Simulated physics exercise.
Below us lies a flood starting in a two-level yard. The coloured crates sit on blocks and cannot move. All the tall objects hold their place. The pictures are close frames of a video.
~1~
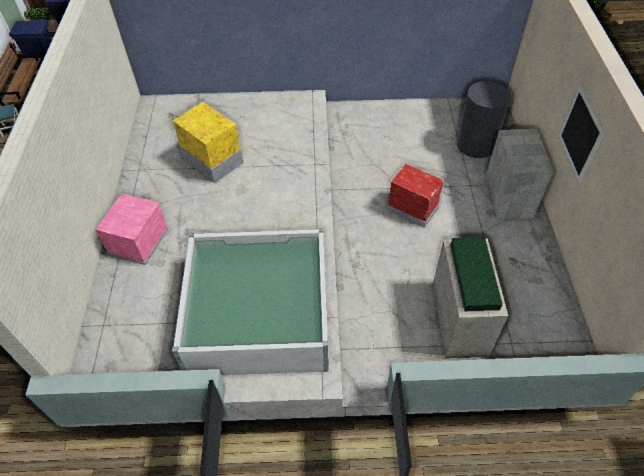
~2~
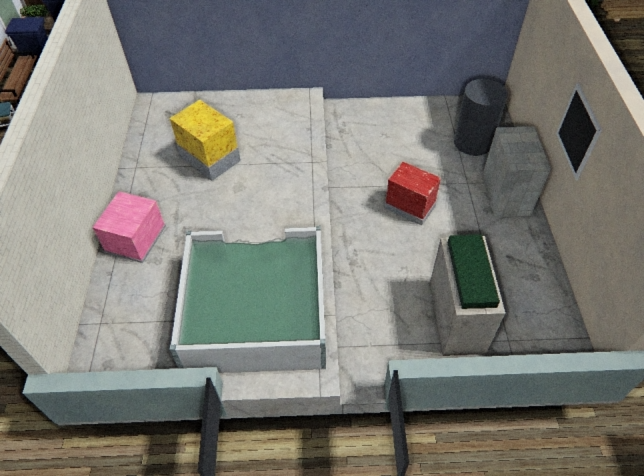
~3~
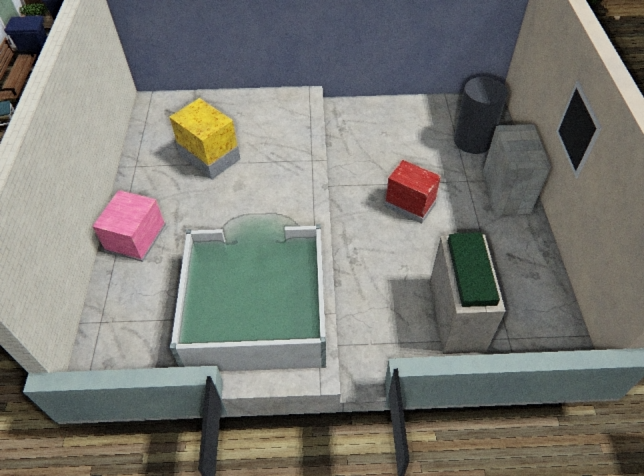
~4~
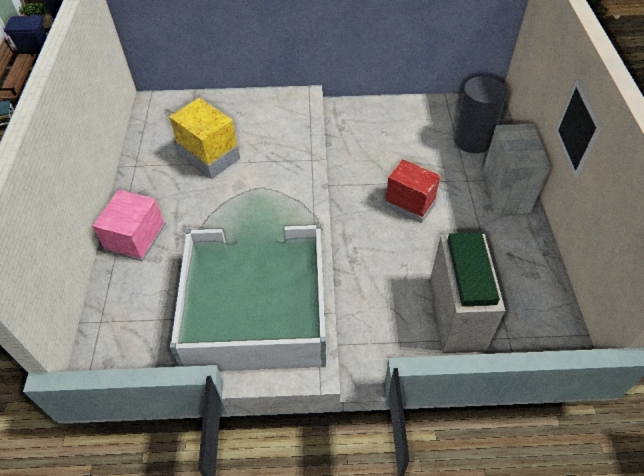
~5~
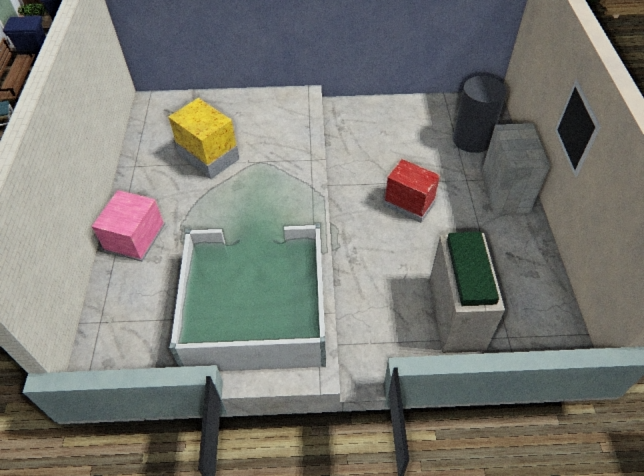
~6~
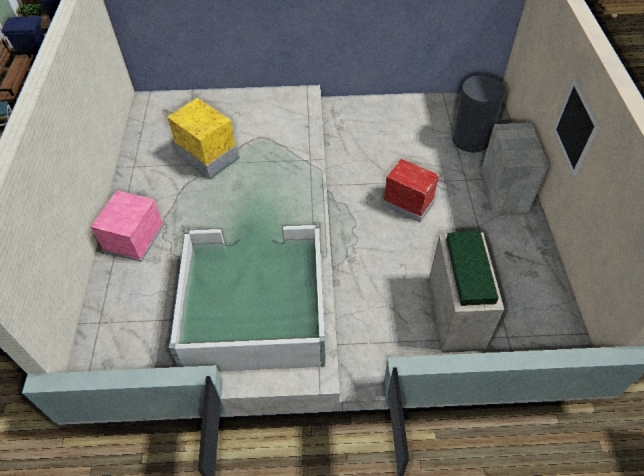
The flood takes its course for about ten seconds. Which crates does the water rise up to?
The yellow crate stays dry; the red crate stays dry; the pink crate gets wet.
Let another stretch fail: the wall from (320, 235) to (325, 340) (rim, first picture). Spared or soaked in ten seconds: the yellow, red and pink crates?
One by one: Yellow crate stays dry, red crate gets wet, pink crate keeps dry.
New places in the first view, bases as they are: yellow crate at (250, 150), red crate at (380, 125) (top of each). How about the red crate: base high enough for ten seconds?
My reading: Red crate gets wet.
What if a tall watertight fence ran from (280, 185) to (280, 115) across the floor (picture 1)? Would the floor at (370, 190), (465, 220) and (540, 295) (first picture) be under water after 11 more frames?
As listed: Awash, not flooded, clear.
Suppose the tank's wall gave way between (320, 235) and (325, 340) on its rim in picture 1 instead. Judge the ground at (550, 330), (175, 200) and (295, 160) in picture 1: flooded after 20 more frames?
In turn: Awash, no water, no water.
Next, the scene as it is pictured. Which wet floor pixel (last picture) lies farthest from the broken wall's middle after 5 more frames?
Near (314, 91).
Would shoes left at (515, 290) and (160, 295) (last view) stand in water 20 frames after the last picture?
In turn: Not flooded, dry.
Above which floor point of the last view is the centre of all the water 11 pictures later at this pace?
Close to (261, 233).
A moment on, water covers 30 % of the floor; the yellow crate water round its plinth, the red crate water round its plinth, the pink crate water round its plinth.
Next, water covers 40 % of the floor; the yellow crate water round its plinth, the red crate water round its plinth, the pink crate water round its plinth.
Then, water covers 50 % of the floor; the yellow crate water round its plinth, the red crate water round its plinth, the pink crate water round its plinth.
Later, water covers 65 % of the floor; the yellow crate water round its plinth, the red crate water round its plinth, the pink crate water round its plinth.
In the end, water covers 85 % of the floor; the yellow crate stayed above the water, the red crate stayed above the water, the pink crate was topped.
